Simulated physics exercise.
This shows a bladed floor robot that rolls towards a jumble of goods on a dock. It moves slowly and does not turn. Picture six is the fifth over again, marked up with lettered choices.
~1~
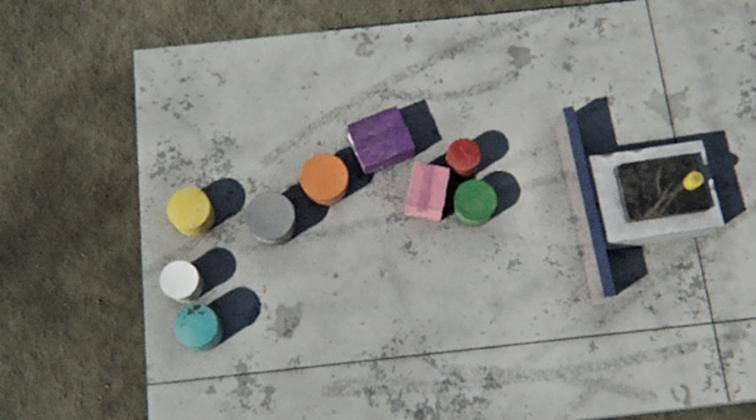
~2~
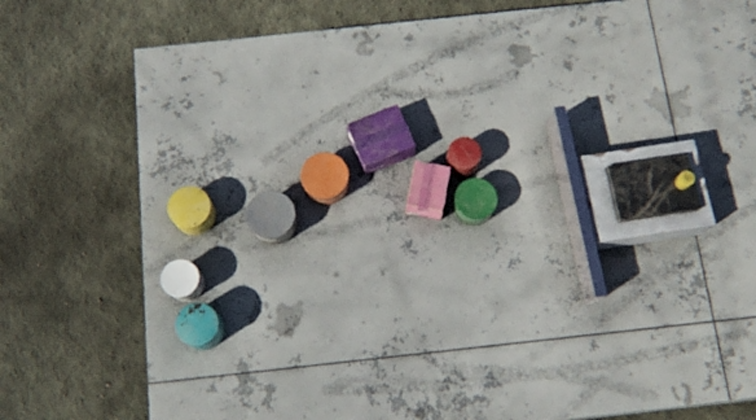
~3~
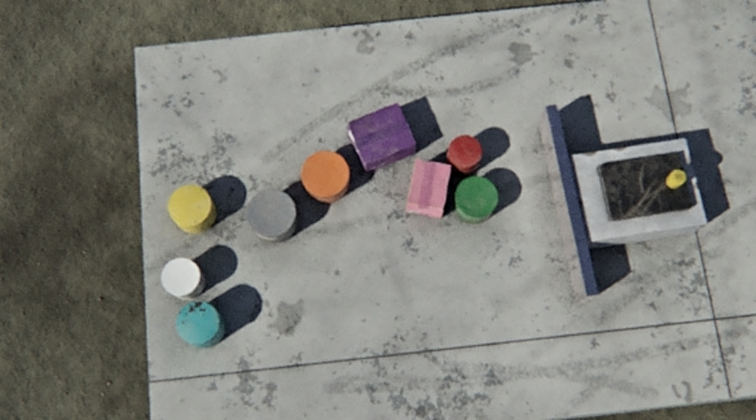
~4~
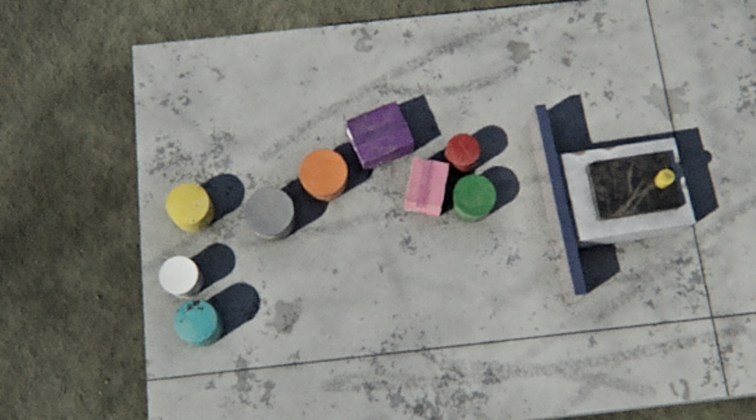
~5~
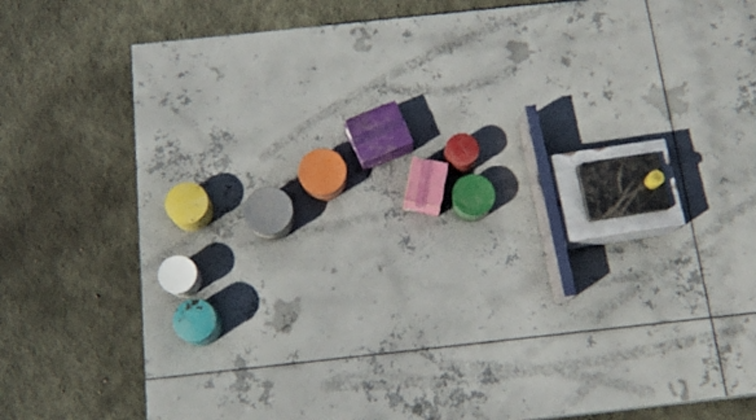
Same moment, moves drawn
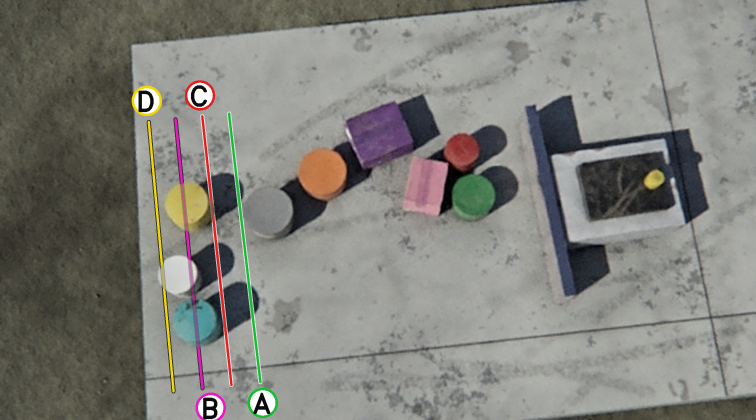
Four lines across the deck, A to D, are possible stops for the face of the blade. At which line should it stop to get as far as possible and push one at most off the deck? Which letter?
Line C.
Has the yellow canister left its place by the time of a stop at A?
Yes.
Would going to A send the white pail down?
By then, no.
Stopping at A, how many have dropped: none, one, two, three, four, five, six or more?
The count is none.
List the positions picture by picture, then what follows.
Pink parcel (427, 192); orange pail (325, 181); grey pail (272, 220), in the first picture.
Robot (647, 188); green pail (475, 203), in the second picture.
Robot (638, 187); purple parcel (381, 139), in the third picture.
Robot (626, 187); turquoise canister (199, 324), in the fourth picture.
Robot (616, 188); pink parcel (425, 187); orange pail (323, 176); grey pail (270, 215), in the fifth picture.
On the marked copy, A at (244, 242); B at (188, 248); C at (216, 245); D at (161, 251).
With C. Early on, robot (497, 200); purple parcel (373, 133); red canister (395, 165).
Further on, robot (375, 213); purple parcel (291, 112); grey pail (241, 221).
At the end, robot (281, 223); yellow canister over the edge; grey pail (151, 239); one fallen.
As for the rest, A is within the limit but short; B drops four; D drops seven.
